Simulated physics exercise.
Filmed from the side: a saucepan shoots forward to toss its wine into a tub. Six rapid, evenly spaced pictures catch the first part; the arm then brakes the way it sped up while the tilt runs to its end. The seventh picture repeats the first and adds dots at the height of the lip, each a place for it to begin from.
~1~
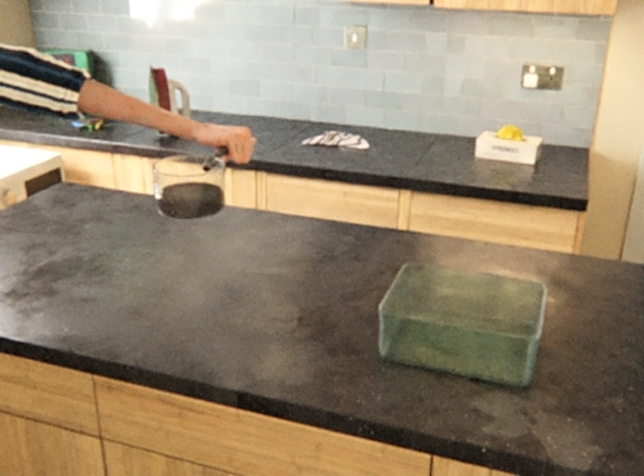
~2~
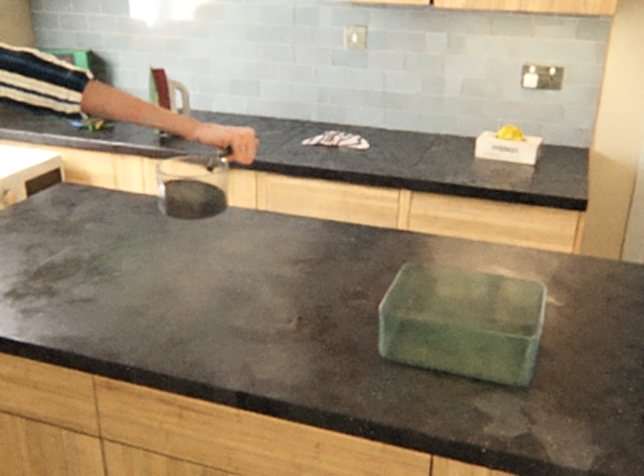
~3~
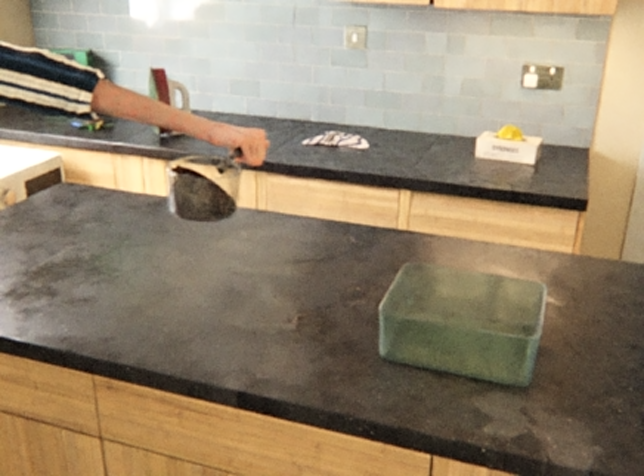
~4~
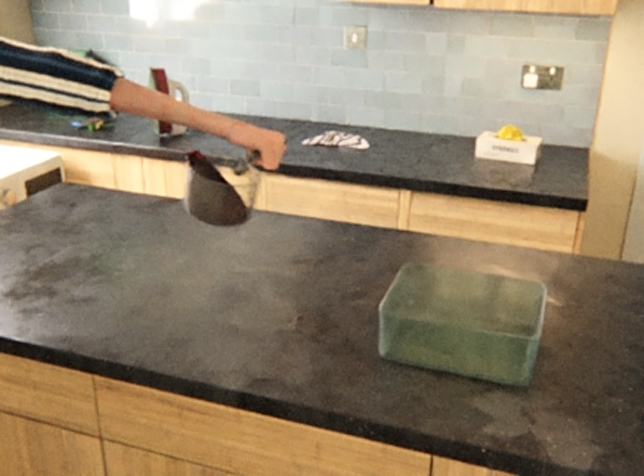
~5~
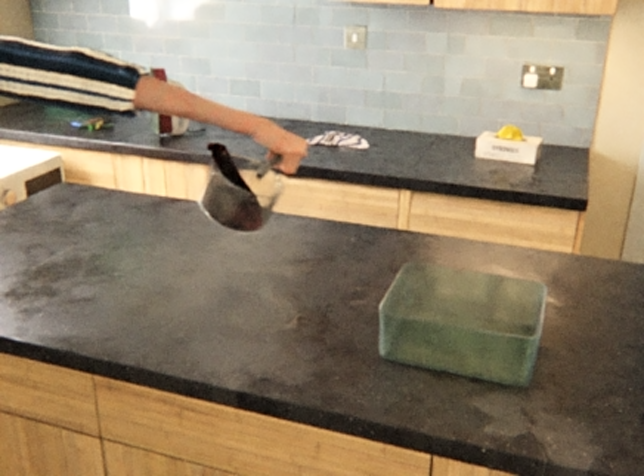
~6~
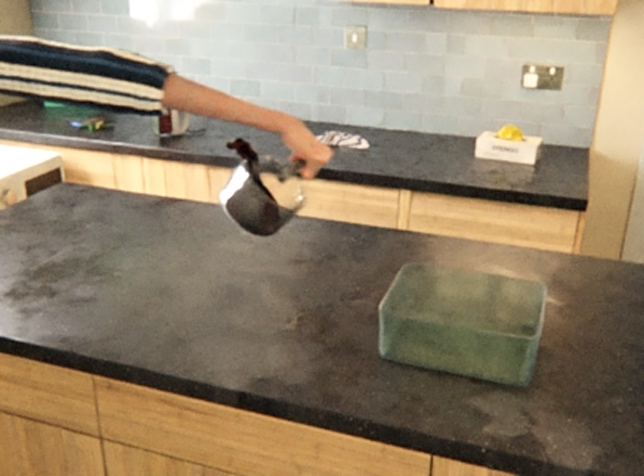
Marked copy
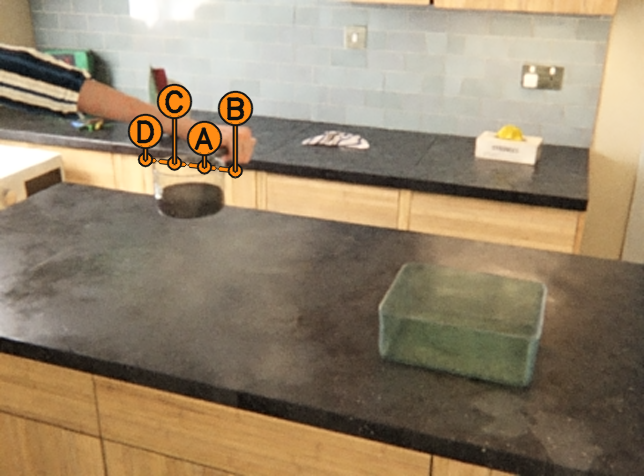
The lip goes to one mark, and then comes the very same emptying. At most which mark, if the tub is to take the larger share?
That is place B.
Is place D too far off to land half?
Yes, that goes wrong.
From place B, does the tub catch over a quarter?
Yes.
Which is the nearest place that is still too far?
Here it is place A.
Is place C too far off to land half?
Yes, that goes wrong.
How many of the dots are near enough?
One of them.
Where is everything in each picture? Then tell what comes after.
Upright, lip at (219, 168); tub from (379, 355) to (531, 385); nothing has left yet, in the first picture.
Upright, lip at (223, 169); nothing has left yet, in the second picture.
Tipped about 4°, lip at (235, 173); nothing has left yet, in the third picture.
Tipped about 12°, lip at (256, 181); wine is over the rim, down to (198, 160), in the fourth picture.
Tipped about 24°, lip at (279, 192); wine is over the rim, down to (227, 160), in the fifth picture.
Tipped about 39°, lip at (301, 205); wine is over the rim, down to (255, 161), in the sixth picture.
In orange, A at (204, 166); B at (235, 170); C at (174, 163); D at (145, 159).
Choosing A, about 33 % lands in the tub, 61 % falls short and 5 % goes beside or beyond.
Choosing B, about 63 % lands in the tub, 30 % falls short and 8 % goes beside or beyond.
Choosing C, about 14 % lands in the tub, 79 % falls short and 8 % goes beside or beyond.
Choosing D, about 5 % lands in the tub, 91 % falls short and 4 % goes beside or beyond.
